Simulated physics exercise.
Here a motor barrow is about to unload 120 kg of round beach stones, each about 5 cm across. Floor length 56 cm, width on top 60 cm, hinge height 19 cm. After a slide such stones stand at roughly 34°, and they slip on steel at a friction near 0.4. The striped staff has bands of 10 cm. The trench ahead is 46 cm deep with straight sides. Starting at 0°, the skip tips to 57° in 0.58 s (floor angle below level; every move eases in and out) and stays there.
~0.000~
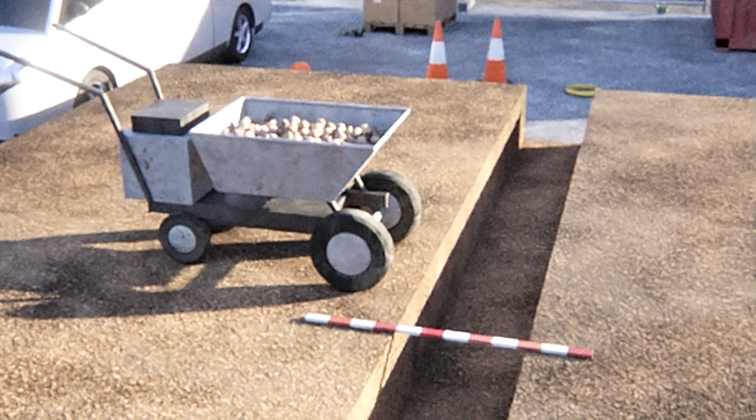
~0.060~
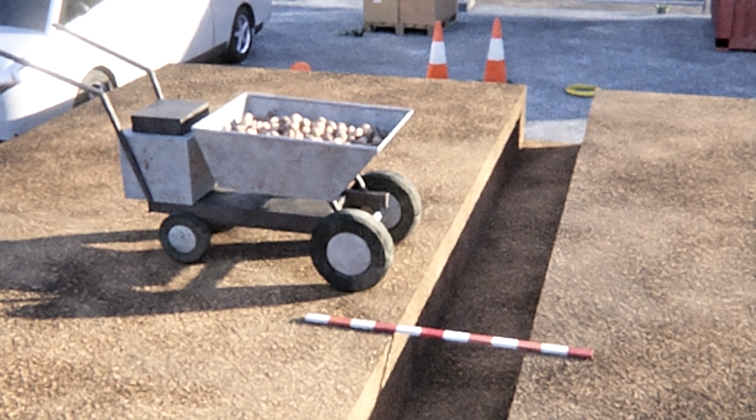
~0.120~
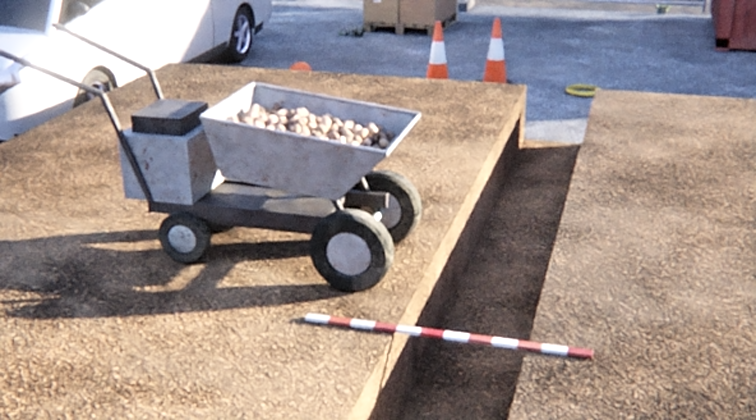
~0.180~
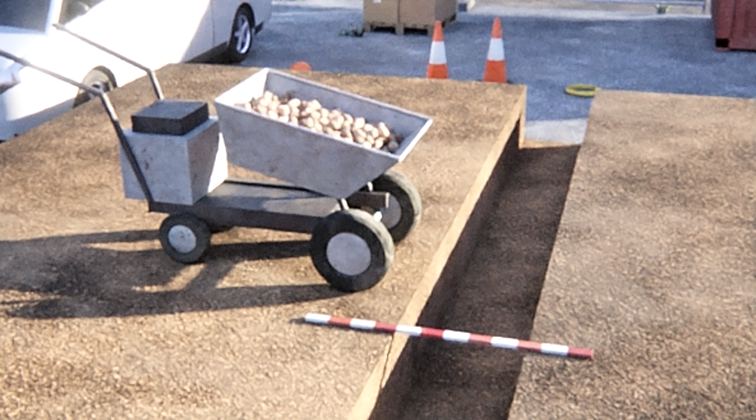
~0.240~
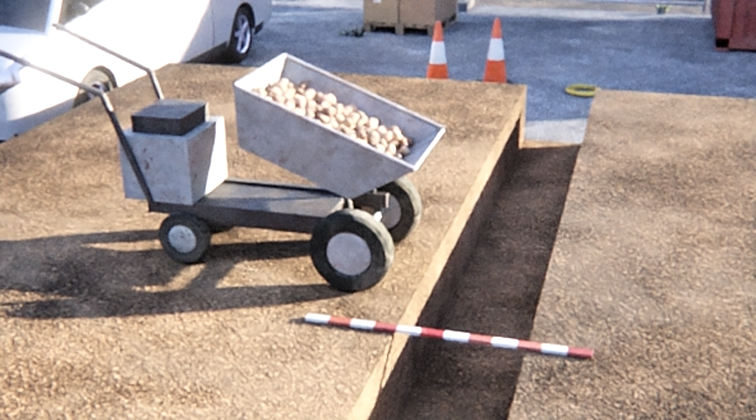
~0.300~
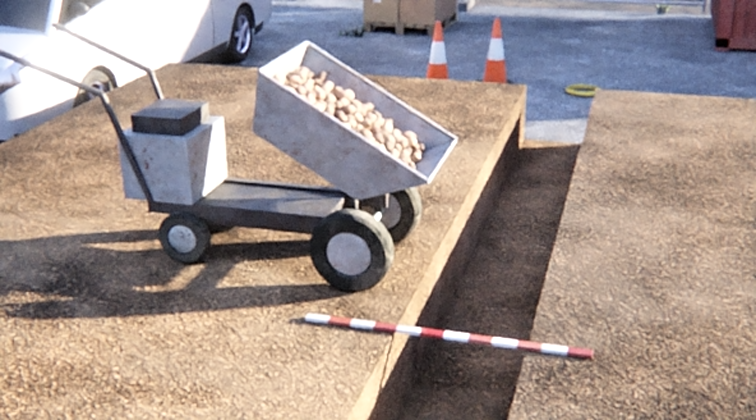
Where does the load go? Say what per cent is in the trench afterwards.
Roughly 53 per cent ends in the trench.
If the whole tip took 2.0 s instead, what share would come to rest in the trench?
In that case some 75 per cent.
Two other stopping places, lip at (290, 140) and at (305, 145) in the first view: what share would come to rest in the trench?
First some 70, then 75 per cent.
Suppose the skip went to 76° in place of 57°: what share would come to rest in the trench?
Then about 55 per cent.
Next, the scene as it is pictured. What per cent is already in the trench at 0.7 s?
About 10 per cent by then.
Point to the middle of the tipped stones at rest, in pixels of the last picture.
Near (523, 360).
After 0.4 s the floor is at 48°; 100 % in the skip; the foremost stones are at (435, 181).
After 0.7 s the floor is at 57°; 91 % in the skip, 9 % in the trench; the foremost stones are at (513, 239).
After 1.0 s the floor is at 57°; 43 % in the skip, 29 % in the trench, 28 % past the trench; the foremost stones are at (662, 286).
After 3.0 s the floor is at 57°; 17 % in the skip, 53 % in the trench, 30 % past the trench; the foremost stones are past the picture's edge.
